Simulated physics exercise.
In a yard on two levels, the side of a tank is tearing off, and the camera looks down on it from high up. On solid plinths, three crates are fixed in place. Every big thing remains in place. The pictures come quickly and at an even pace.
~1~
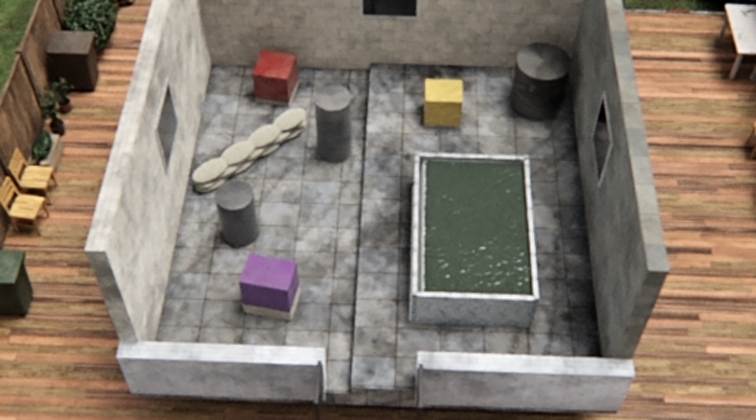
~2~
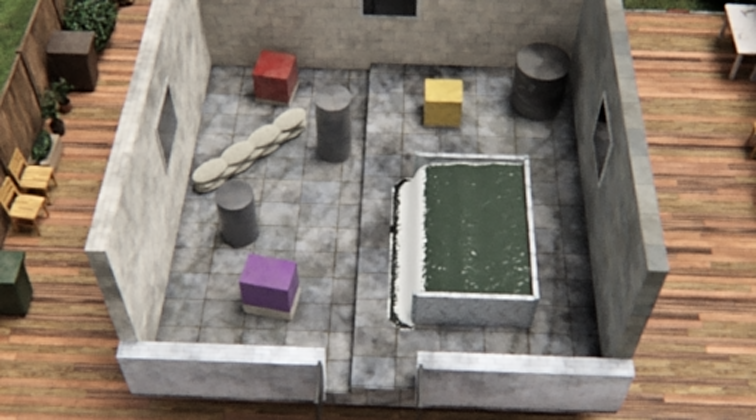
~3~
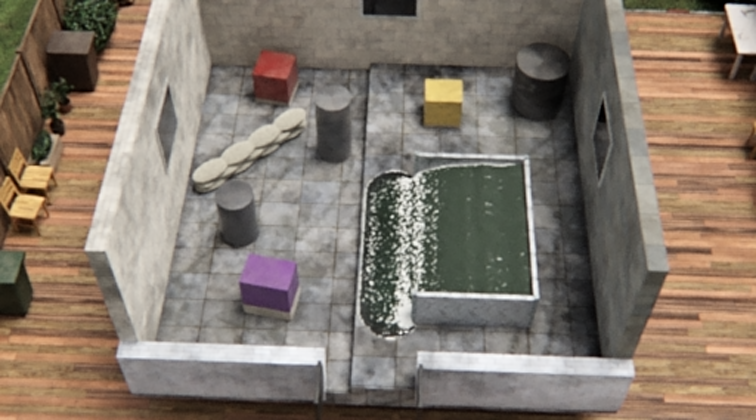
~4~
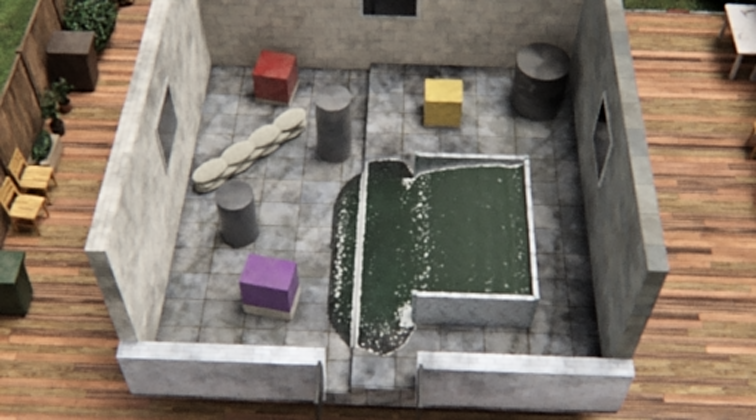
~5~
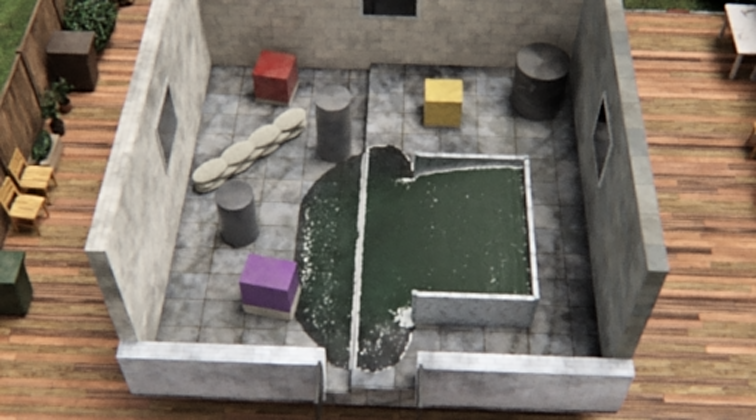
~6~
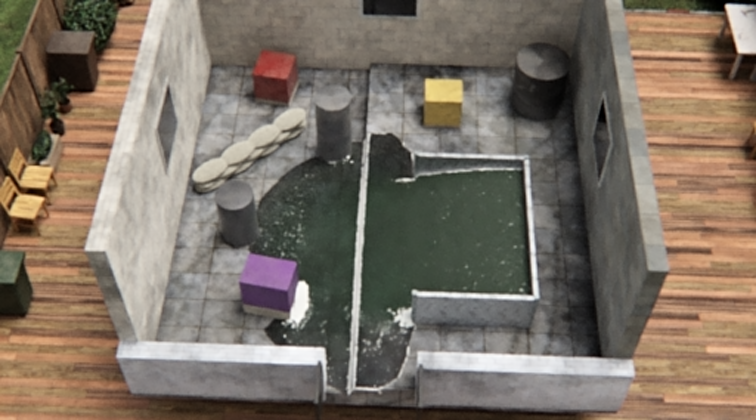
Dark green water burst out of the left side of a rectangular tank, poured onto the grey paved floor, and spread left across a low step, reaching around the purple block and the grey cylinders.
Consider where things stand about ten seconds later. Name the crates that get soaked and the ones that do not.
The red crate gets soaked; the yellow crate does not get soaked; the purple crate gets soaked.
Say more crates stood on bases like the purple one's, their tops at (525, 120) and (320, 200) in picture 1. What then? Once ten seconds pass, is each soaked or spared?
Crate by crate: Is not reached; gets flooded.
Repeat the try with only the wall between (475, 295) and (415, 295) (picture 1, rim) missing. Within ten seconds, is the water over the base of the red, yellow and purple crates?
Going through them, the red crate is never reached, the yellow crate gets reached and the purple crate is never reached.
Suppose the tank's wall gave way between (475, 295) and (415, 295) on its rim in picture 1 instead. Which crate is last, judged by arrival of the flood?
My pick is the crate marked red.
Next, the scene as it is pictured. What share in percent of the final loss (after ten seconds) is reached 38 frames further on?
By my reckoning, 55 %.
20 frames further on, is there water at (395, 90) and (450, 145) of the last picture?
Taking the two points in turn, the first is spared and the second is spared.
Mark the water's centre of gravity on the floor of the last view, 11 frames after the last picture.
I'd put it at around (317, 258).
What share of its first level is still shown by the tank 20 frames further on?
Around 14 percent.
A moment on, water covers 40 % of the floor; the red crate not reached, the yellow crate not reached, the purple crate water round its plinth.
Next, water covers 45 % of the floor; the red crate not reached, the yellow crate not reached, the purple crate water round its plinth.
Then, water covers 55 % of the floor; the red crate water round its plinth, the yellow crate not reached, the purple crate water round its plinth.
Later, water covers 60 % of the floor; the red crate water round its plinth, the yellow crate not reached, the purple crate water round its plinth.
In the end, water covers 60 % of the floor; the red crate was topped, the yellow crate stayed above the water, the purple crate was topped.
